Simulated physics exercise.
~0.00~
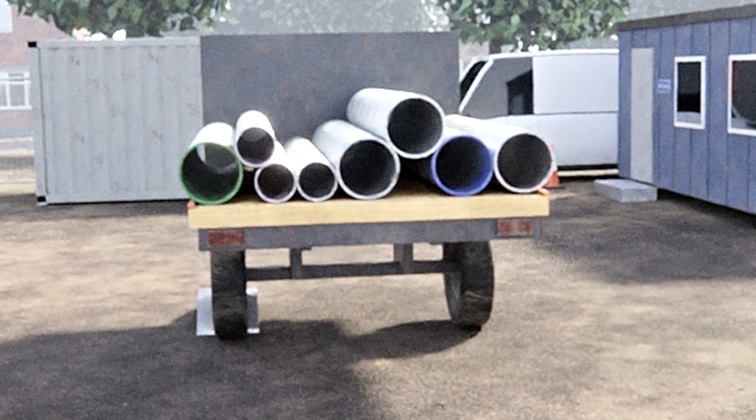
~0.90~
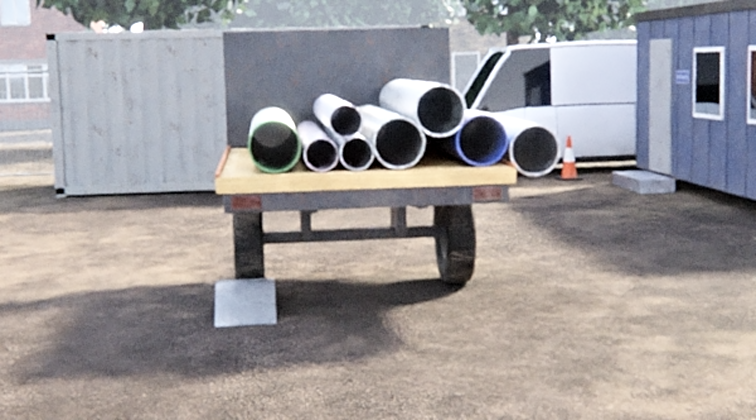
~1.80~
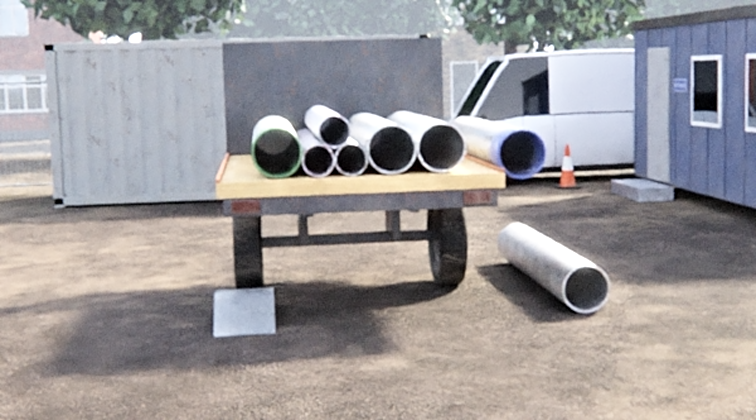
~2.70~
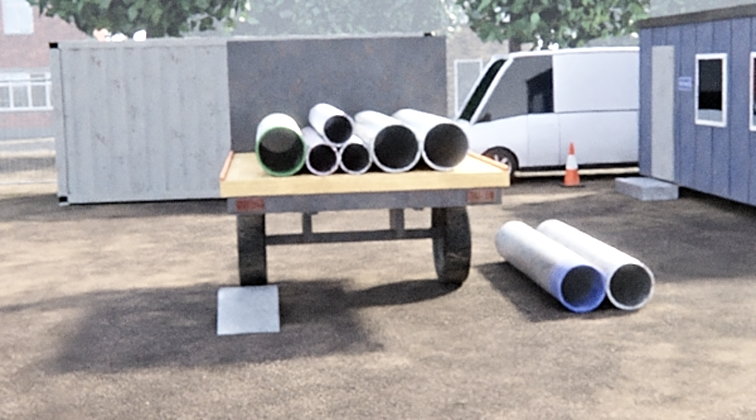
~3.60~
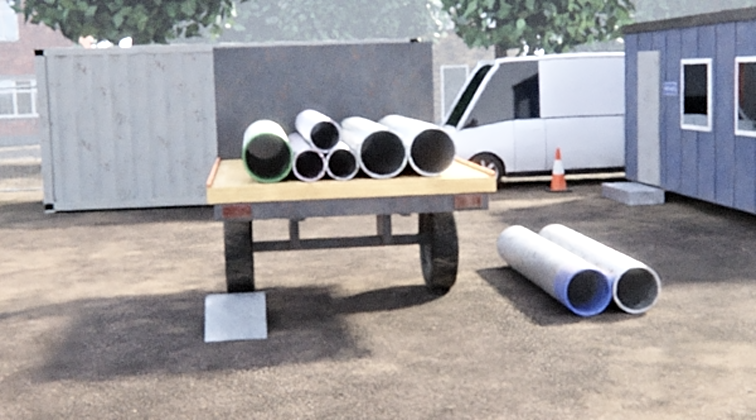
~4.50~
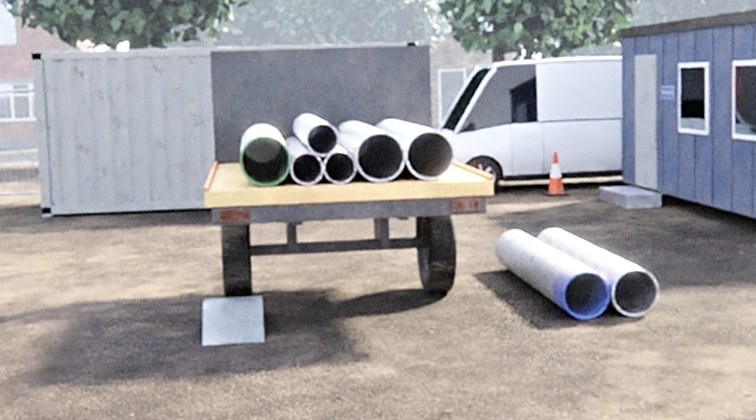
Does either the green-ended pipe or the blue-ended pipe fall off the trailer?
Yes, the blue-ended pipe rolls over the right side and ends up on the ground. The green-ended one stays on the trailer.
